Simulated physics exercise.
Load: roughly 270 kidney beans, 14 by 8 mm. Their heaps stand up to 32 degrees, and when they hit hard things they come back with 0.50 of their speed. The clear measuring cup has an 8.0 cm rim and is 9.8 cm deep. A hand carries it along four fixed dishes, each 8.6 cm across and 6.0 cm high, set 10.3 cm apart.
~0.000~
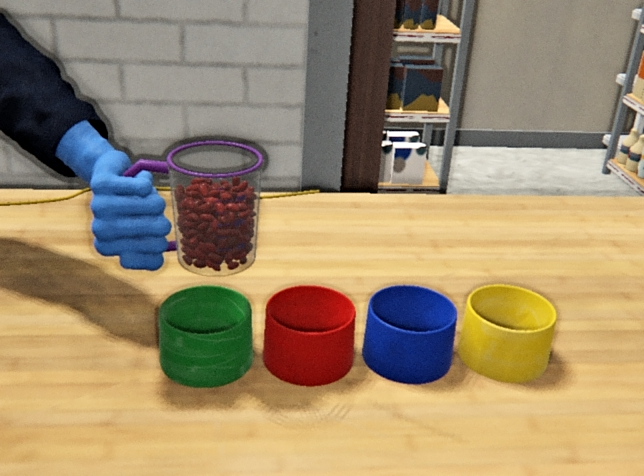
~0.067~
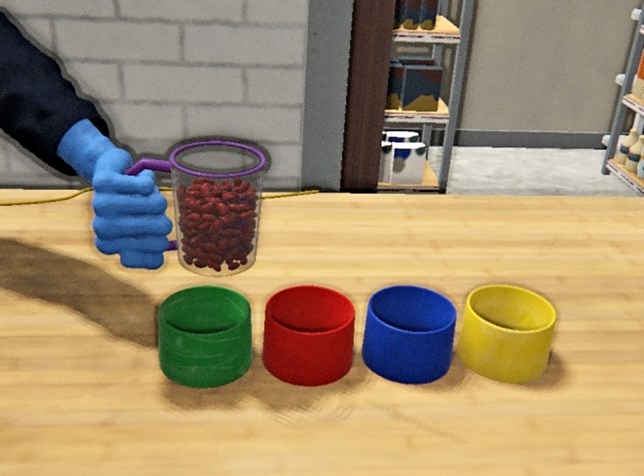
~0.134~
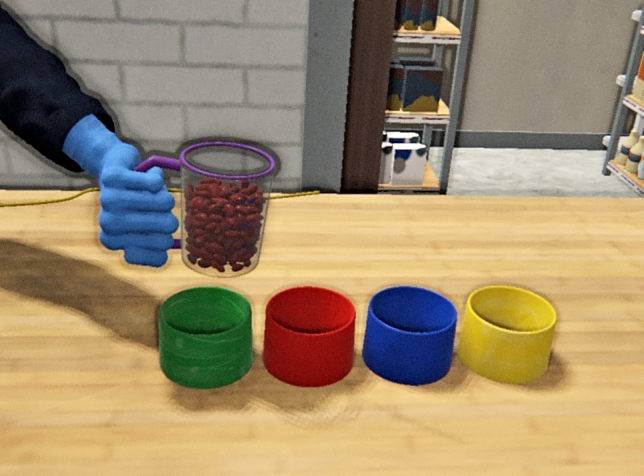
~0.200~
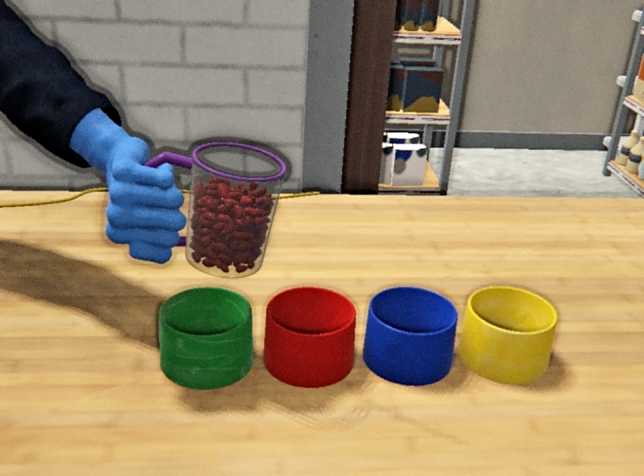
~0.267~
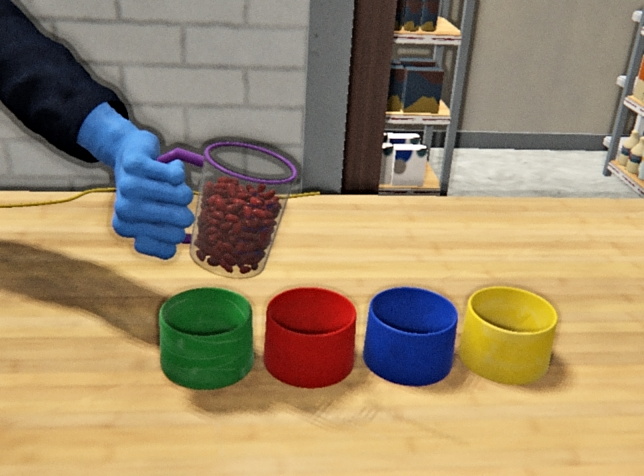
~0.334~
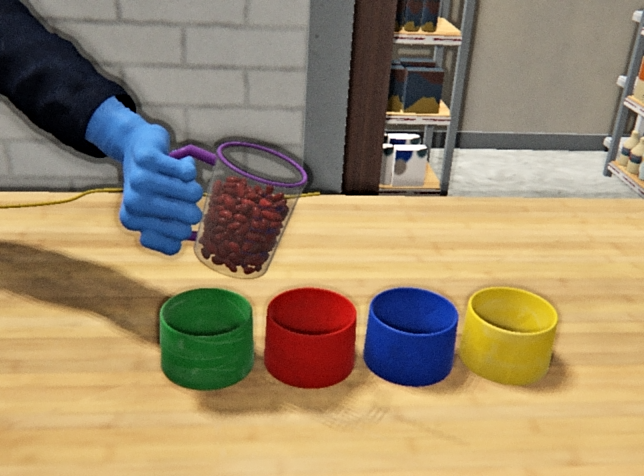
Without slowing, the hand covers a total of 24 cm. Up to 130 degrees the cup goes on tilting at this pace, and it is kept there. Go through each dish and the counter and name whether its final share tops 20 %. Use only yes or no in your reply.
Red dish: No; blue dish: No; green dish: No; yellow dish: Yes; counter: Yes.
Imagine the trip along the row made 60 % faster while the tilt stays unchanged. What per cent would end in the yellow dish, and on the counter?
Shares: Yellow 100, counter 0.
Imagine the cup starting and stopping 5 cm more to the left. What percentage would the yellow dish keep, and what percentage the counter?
I'd expect yellow at 0 and the counter at 10.
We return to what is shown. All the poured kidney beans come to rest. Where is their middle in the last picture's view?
Somewhere around (490, 351) in the final frame.
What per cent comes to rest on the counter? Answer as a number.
Some 40 in a hundred.
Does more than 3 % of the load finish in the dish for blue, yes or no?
With blue the answer is affirmative.
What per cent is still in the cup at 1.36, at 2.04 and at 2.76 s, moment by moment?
Going in order, it reads 100, then 40, and finally 0 per cent.
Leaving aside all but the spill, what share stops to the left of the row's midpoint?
Share: About 0 in a hundred.
After 1.36 s, tilt 79 degrees; cup holds 100 %.
After 2.04 s, tilt 121 degrees; cup holds 40 %, blue 15 %, yellow 10 %.
Then, at 2.76 s, tilt 130 degrees; cup holds 0 %, blue 10 %, yellow 50 %.
In the end, at 3.6 s, red 0 %, blue 10 %, green 0 %, yellow 50 %, counter 40 %.
